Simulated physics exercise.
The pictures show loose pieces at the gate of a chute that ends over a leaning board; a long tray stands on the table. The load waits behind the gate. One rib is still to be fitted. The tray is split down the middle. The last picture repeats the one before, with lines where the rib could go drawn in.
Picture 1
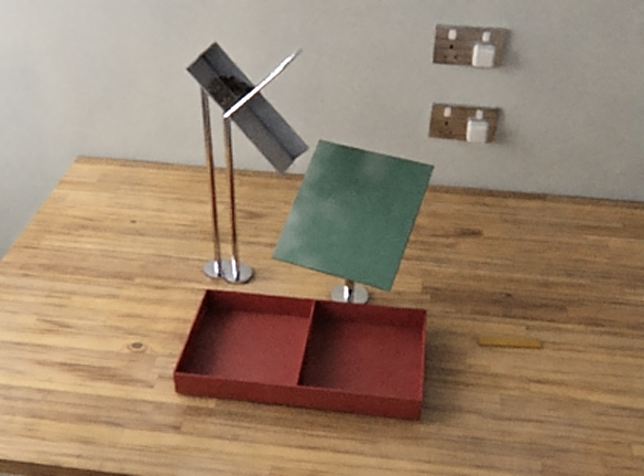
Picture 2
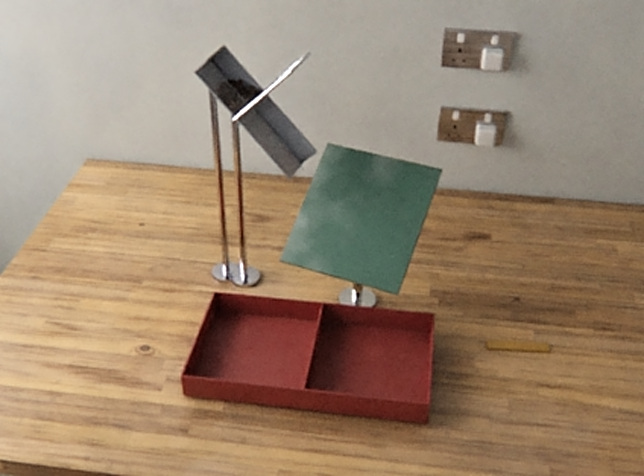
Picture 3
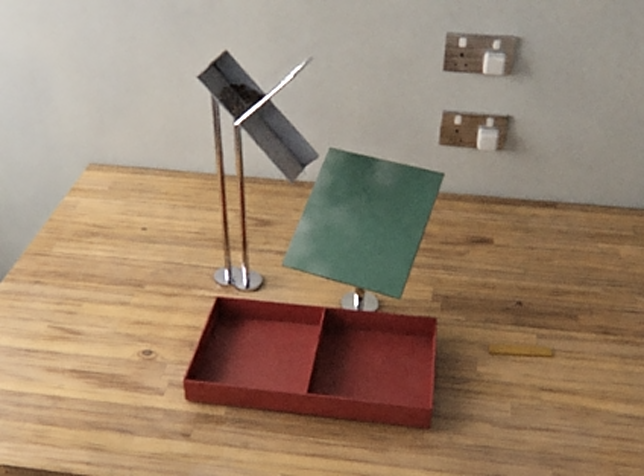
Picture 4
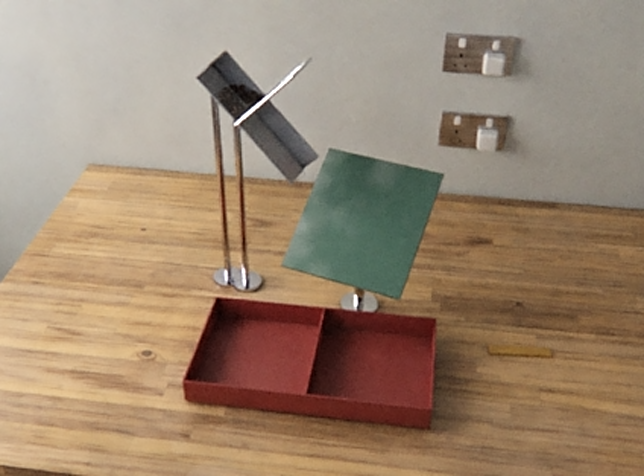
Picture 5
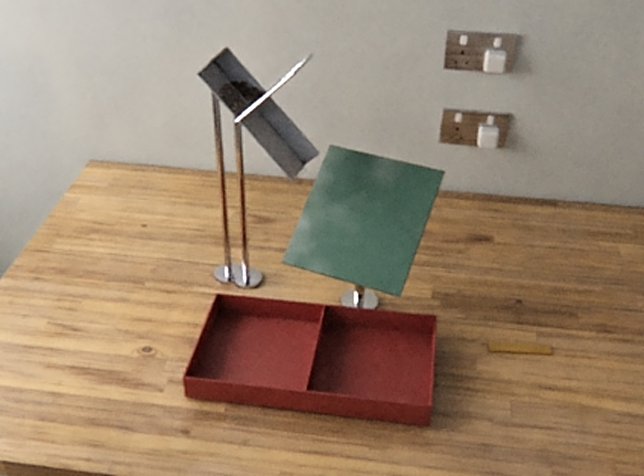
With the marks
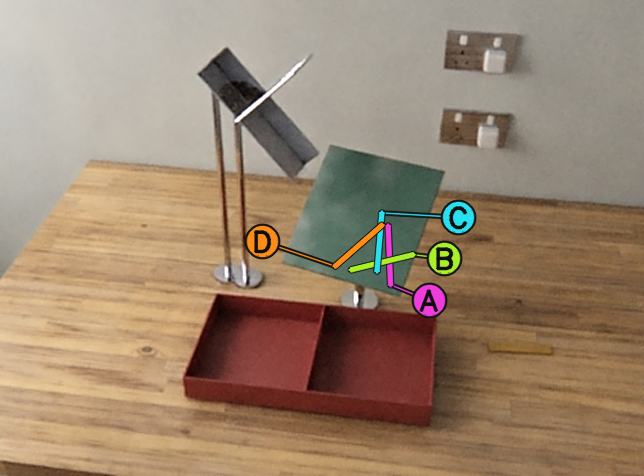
A red tray split down the middle sits near the front of a wooden table, seen from above and in front, with a grey wall and two sockets behind. Behind it, a tilted green board stands on a short silver stand, and to the left a sloping grey chute with a pale strip across it rests on two thin posts. The view shifts slightly, while the objects stay still.
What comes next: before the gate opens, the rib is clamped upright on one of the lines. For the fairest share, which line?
B beats the others.
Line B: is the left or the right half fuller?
More lands on the left.
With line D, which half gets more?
The left half.
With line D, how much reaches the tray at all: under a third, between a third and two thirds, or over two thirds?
Over two thirds.
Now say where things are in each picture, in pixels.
In the first frame, load behind the gate (233, 92), chocolate balls; lip of the chute (289, 168), sloping fairly steeply.
In the second frame, middle of the board (361, 215), tilted fairly steeply; middle of its low edge (337, 277); of its high edge (383, 155).
In the third frame, front corners of the tray (184, 380) and (432, 408); front end of its middle wall (305, 394).
In the fourth frame, middle of the load (243, 101); lip (298, 176).
In the fifth frame, middle of the load (244, 97); lip (299, 173).
On the marked copy, line A from (388, 225) to (390, 284); line B from (413, 254) to (351, 269); line C from (381, 212) to (377, 271); line D from (382, 225) to (335, 266).
For line A, of what is caught, about a tenth in the left half, almost all in the right.
For line B, of what is caught, roughly two thirds in the left half, roughly a third in the right.
For line C, of what is caught, about a tenth in the left half, almost all in the right.
For line D, of what is caught, the larger part in the left half, about a tenth in the right.
